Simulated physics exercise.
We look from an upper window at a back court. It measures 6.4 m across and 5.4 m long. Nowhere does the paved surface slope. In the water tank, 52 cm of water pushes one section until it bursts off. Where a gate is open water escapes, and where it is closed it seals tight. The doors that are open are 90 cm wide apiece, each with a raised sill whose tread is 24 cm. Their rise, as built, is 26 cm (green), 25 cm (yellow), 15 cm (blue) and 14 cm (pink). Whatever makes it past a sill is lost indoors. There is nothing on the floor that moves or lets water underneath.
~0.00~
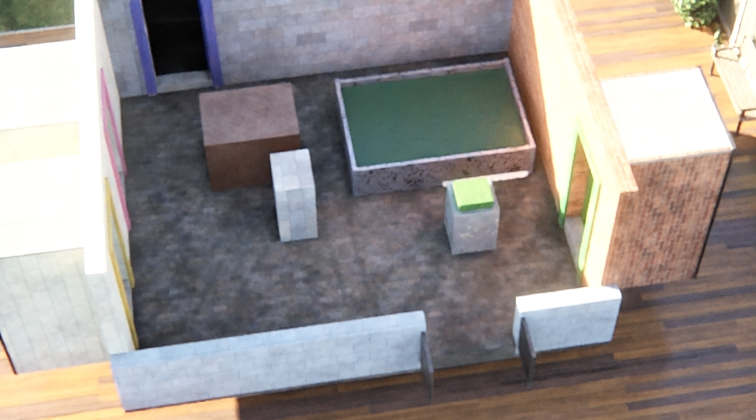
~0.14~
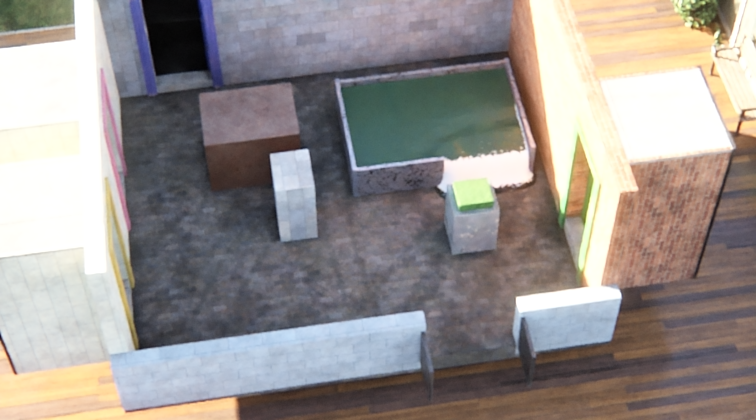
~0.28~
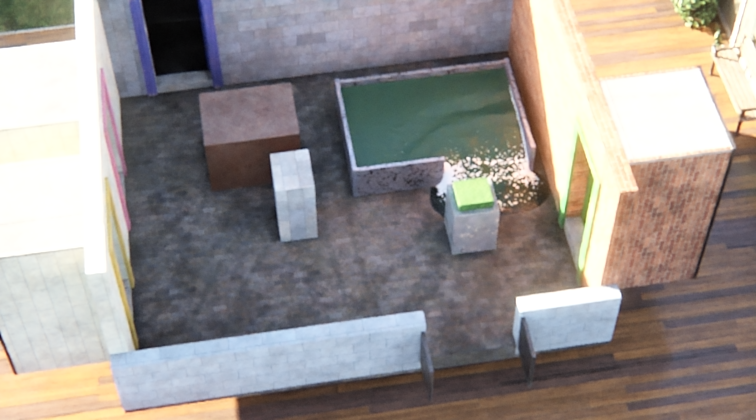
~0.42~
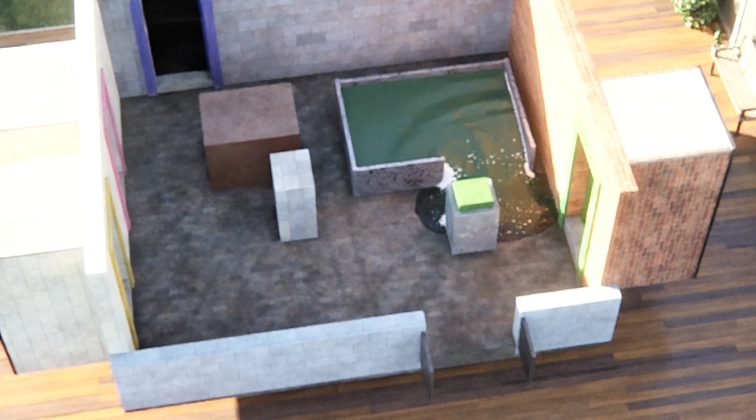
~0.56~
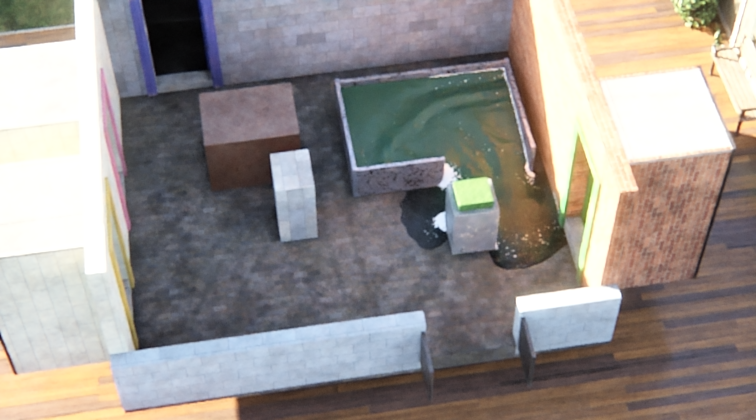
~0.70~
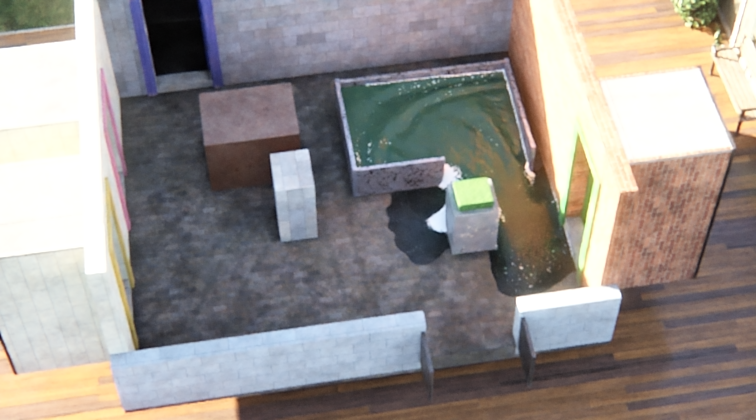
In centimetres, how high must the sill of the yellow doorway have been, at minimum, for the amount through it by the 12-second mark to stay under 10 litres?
It must have been at least 13 cm high.
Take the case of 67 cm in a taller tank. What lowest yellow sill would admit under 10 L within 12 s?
Then around 20 centimetres.
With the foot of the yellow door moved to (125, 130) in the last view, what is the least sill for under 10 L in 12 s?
Minimum: Close to 8.5 cm.
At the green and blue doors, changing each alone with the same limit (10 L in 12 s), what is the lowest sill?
You'd want about 22 centimetres at green and about 8.5 centimetres at blue.
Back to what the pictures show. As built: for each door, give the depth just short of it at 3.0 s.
Green door 22 cm, yellow door 0 cm, blue door 0 cm, pink door 0 cm.
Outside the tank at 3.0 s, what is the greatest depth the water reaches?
I'd put it near 32 cm.
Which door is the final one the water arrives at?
Door: Blue.
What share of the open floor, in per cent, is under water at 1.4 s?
About 20 per cent.
After 1.4 s water covers 20 % of the floor, deepest (50 cm) near (586, 320); it has not reached the yellow door.
After 3.0 s water covers 45 % of the floor, deepest (32 cm) near (586, 320); it has not reached the yellow door.
After 12.0 s water covers 95 % of the floor, deepest (10 cm) near (126, 183); 6 cm at the yellow door, 0 litres in over its 25 cm sill.
At the yellow door as built, the water arrived by 4.1 s and peaked near 16 cm at 4.6 s.
Run again over the same 12 s with other heights there, 18 litres in over 12 cm, 5 litres over 14 cm. The limit of 10 litres is kept from about 13 cm up.
